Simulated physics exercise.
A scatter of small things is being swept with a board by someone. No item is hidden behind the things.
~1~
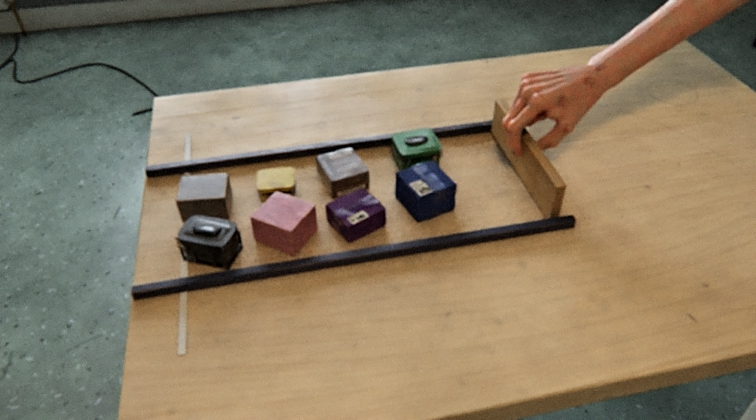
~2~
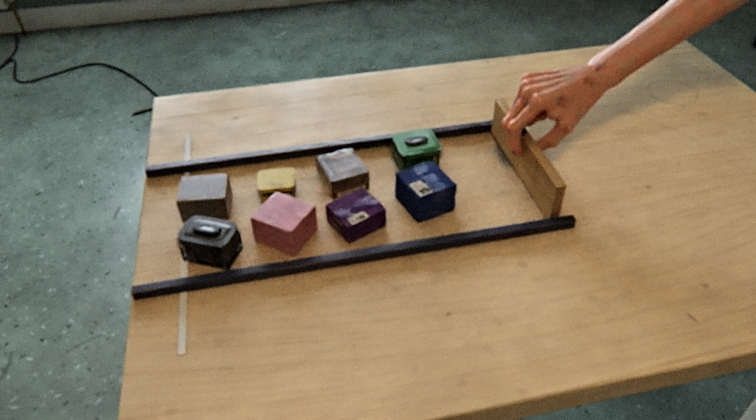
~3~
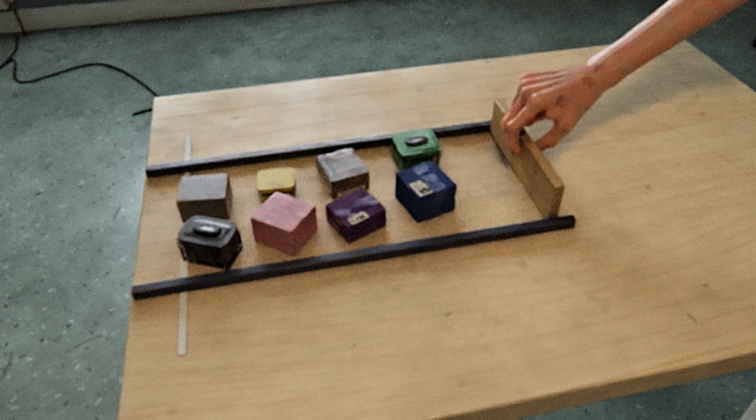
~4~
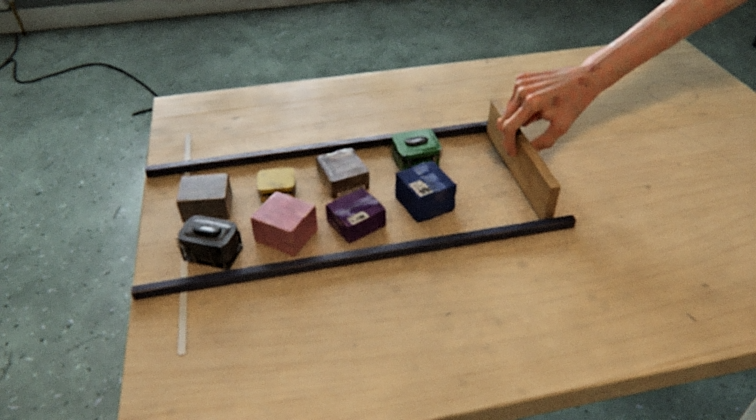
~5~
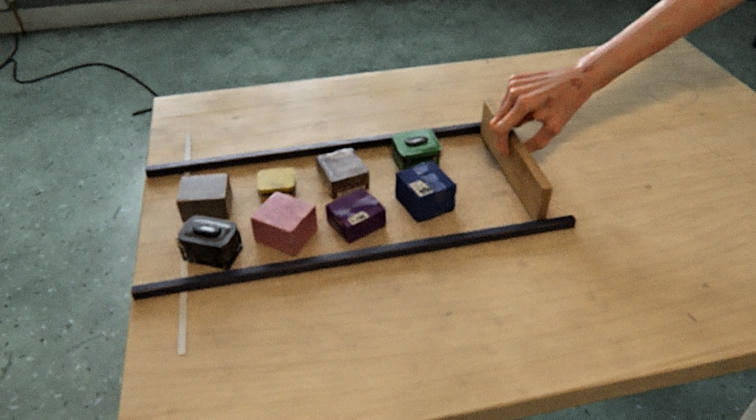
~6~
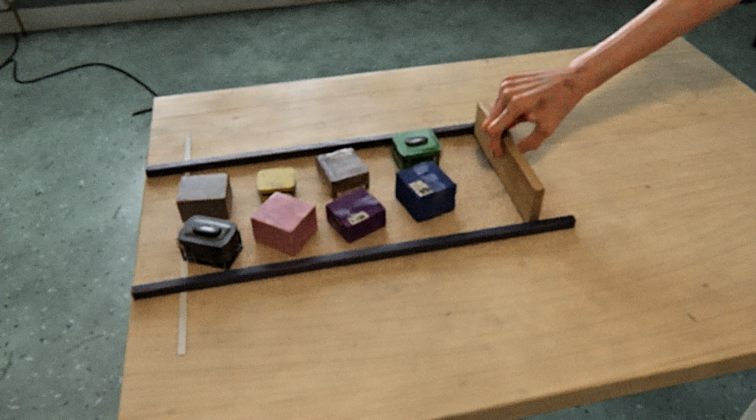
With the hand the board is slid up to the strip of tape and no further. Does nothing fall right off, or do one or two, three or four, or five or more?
Five or more fall off.
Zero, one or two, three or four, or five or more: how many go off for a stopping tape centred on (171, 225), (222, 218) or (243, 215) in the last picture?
In order of the three spots, it's 5 or more, then 3 or 4, then three to four.
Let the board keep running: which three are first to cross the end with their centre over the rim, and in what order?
First the grey block, then the pink block, then the yellow case.
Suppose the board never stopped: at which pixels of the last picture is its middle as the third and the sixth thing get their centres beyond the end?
About (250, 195) and about (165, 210).
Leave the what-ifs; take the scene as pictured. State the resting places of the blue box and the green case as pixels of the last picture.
Okay, so first (158, 228), and next (162, 187).
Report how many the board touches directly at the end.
It ends up touching 3.
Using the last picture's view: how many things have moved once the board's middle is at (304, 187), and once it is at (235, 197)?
8 by the first point, 8 by the second.
Soon after, none off yet; grey block at rest near (205, 198); black case at rest near (209, 243); yellow case moving near (271, 189).
In the end, the number that fall off is five or more; gone, purple box, brown box, pink block, yellow case and grey block.
